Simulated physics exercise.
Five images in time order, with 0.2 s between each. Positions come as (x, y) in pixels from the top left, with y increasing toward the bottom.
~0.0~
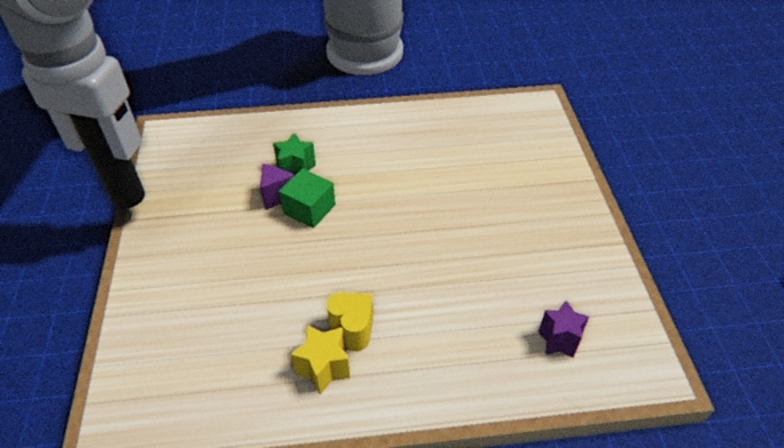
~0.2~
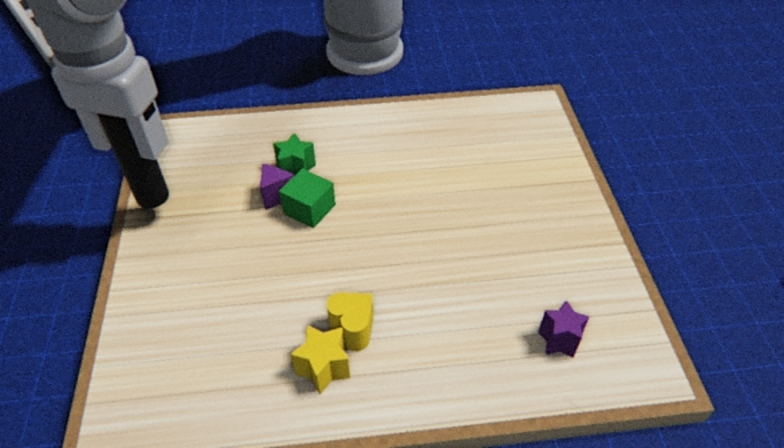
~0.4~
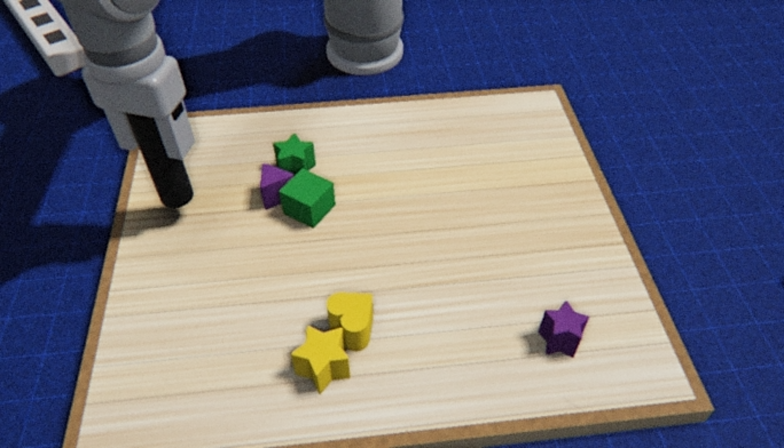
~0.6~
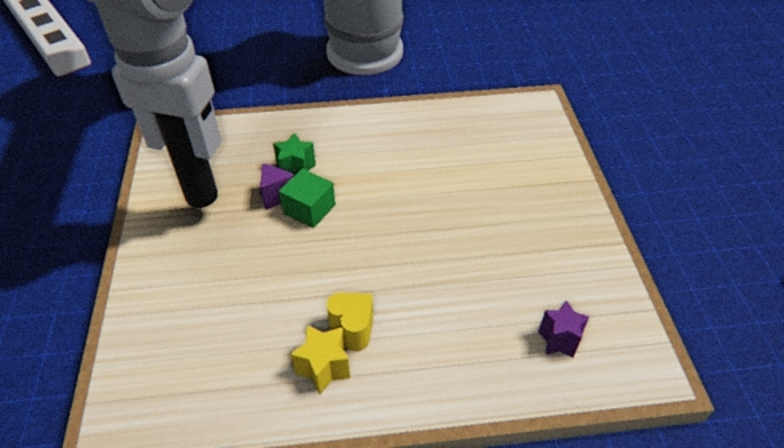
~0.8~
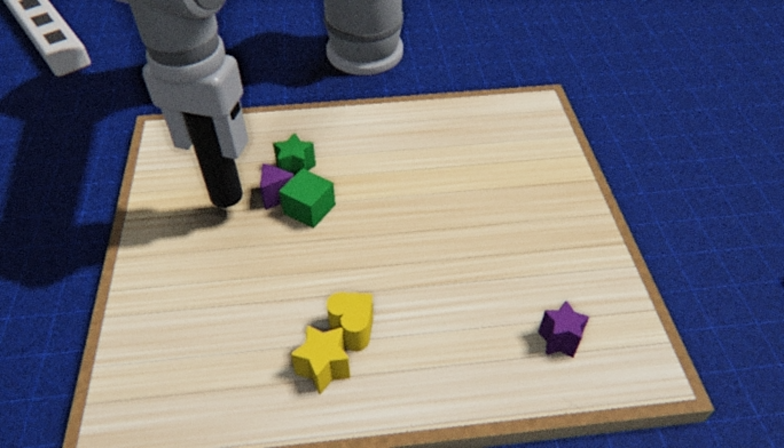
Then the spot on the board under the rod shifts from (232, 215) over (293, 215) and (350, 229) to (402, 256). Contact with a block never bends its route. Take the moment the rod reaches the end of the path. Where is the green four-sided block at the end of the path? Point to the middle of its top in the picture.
If I read the scene right, the answer is (374, 185).
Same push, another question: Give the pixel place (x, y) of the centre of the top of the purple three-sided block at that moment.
I predict (292, 172).
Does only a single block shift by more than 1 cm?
My answer is no.
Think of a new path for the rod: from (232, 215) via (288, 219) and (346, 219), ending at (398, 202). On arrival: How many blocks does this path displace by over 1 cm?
The push moves two blocks more than 1 cm.
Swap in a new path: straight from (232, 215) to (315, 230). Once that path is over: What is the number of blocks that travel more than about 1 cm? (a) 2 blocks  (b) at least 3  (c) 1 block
I'll go with c - 1 block.
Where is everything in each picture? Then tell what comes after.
Lower end of the rod (129, 198), tops of blocks, purple three-sided block (272, 174), green star (292, 146), green four-sided block (306, 186), in the first frame.
Rod (153, 198), blocks as before, in the second frame.
Rod (178, 198), blocks as before, in the third frame.
Rod (202, 198), blocks as before, in the fourth frame.
Rod (227, 197), purple three-sided block (272, 174), green star (292, 146), green four-sided block (306, 186), in the fifth frame.
The first path, step by step. One third of the way, rod (290, 198); purple three-sided block (292, 172), turned 80° anticlockwise; green four-sided block (327, 187), turned 25° anticlockwise.
Two thirds of the way, rod (349, 212); purple three-sided block (292, 172), turned 80° anticlockwise; green four-sided block (372, 185), turned 85° anticlockwise.
At the end, rod (402, 239); purple three-sided block (292, 172), turned 80° anticlockwise; green star not moved; green four-sided block (374, 185), turned 90° anticlockwise.
